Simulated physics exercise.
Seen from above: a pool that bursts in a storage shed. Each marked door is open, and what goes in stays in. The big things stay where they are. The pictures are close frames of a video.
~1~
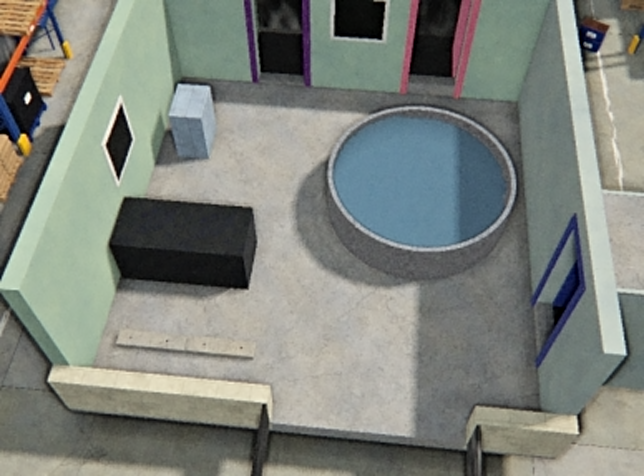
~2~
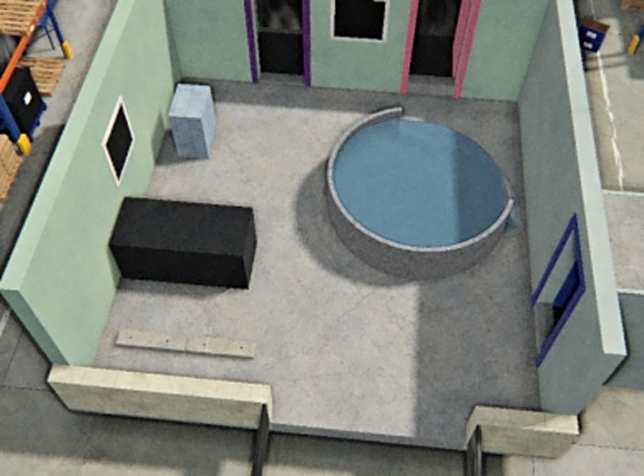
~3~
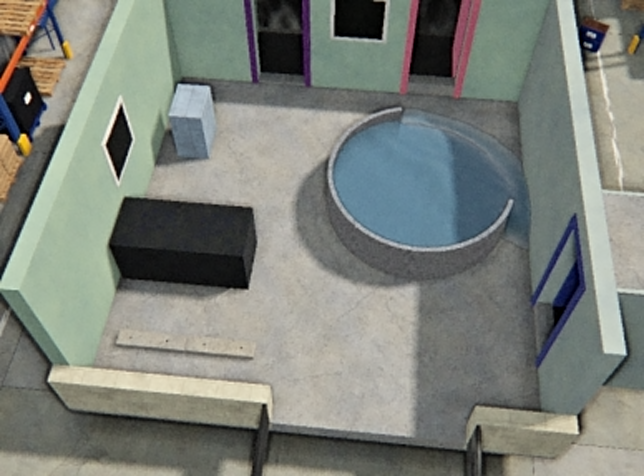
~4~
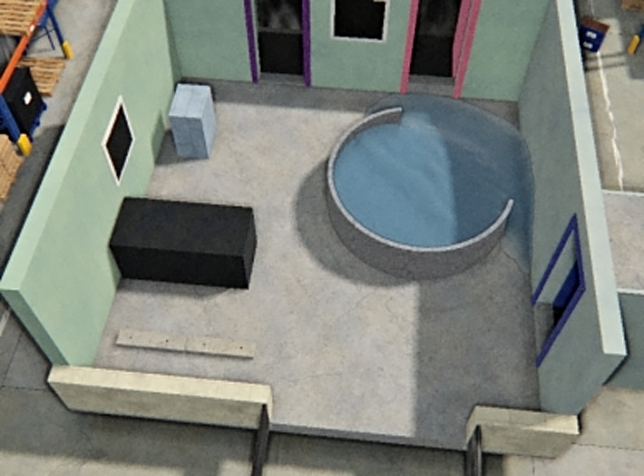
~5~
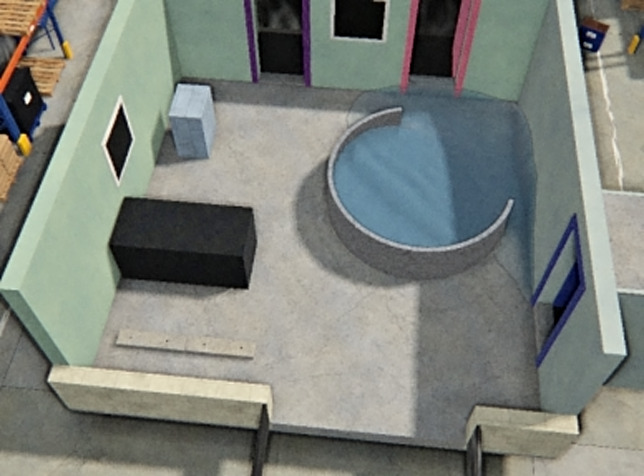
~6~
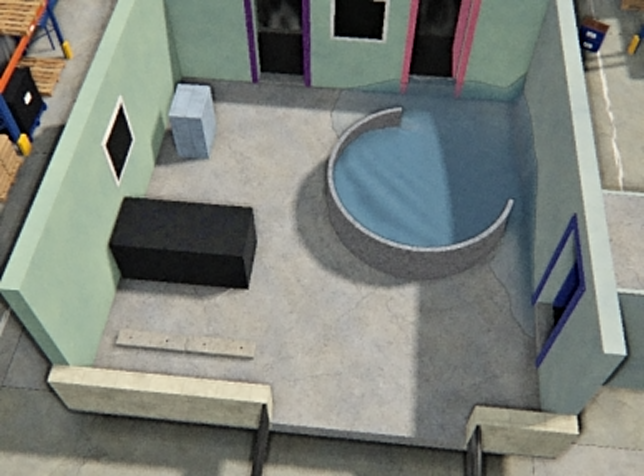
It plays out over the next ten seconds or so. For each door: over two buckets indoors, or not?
One by one: The blue door holds within the limit; the pink door floods; the purple door floods.
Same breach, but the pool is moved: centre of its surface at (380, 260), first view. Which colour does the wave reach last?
Last comes the purple-painted one.
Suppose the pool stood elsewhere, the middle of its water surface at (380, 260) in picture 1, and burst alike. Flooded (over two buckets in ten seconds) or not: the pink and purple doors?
My reading: Pink floods, purple is over.
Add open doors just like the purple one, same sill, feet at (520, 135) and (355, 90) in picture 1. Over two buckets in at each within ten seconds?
In that order: Passes that mark, takes more.
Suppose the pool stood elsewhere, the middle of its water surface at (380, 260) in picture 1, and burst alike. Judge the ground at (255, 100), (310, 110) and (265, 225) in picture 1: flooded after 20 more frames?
One after the other: Flooded, flooded, free of water.
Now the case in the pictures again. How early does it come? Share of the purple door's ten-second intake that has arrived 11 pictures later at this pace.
Some 0 per cent.
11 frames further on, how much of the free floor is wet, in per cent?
Near 45 in a hundred.
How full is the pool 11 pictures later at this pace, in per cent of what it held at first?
Near 40 in a hundred.
A moment on, water covers 25 % of the floor; the blue door wet at the sill, nothing in, the pink door over two buckets in, the purple door wet at the sill, nothing in.
Next, water covers 45 % of the floor; the blue door wet at the sill, nothing in, the pink door far over two buckets in, the purple door wet at the sill, nothing in.
Then, water covers 65 % of the floor; the blue door wet at the sill, nothing in, the pink door far over two buckets in, the purple door under two buckets in.
Later, water covers 80 % of the floor; the blue door wet at the sill, nothing in, the pink door far over two buckets in, the purple door over two buckets in.
In the end, water covers 95 % of the floor; the blue door wet at the sill, nothing in, the pink door far over two buckets in, the purple door far over two buckets in.
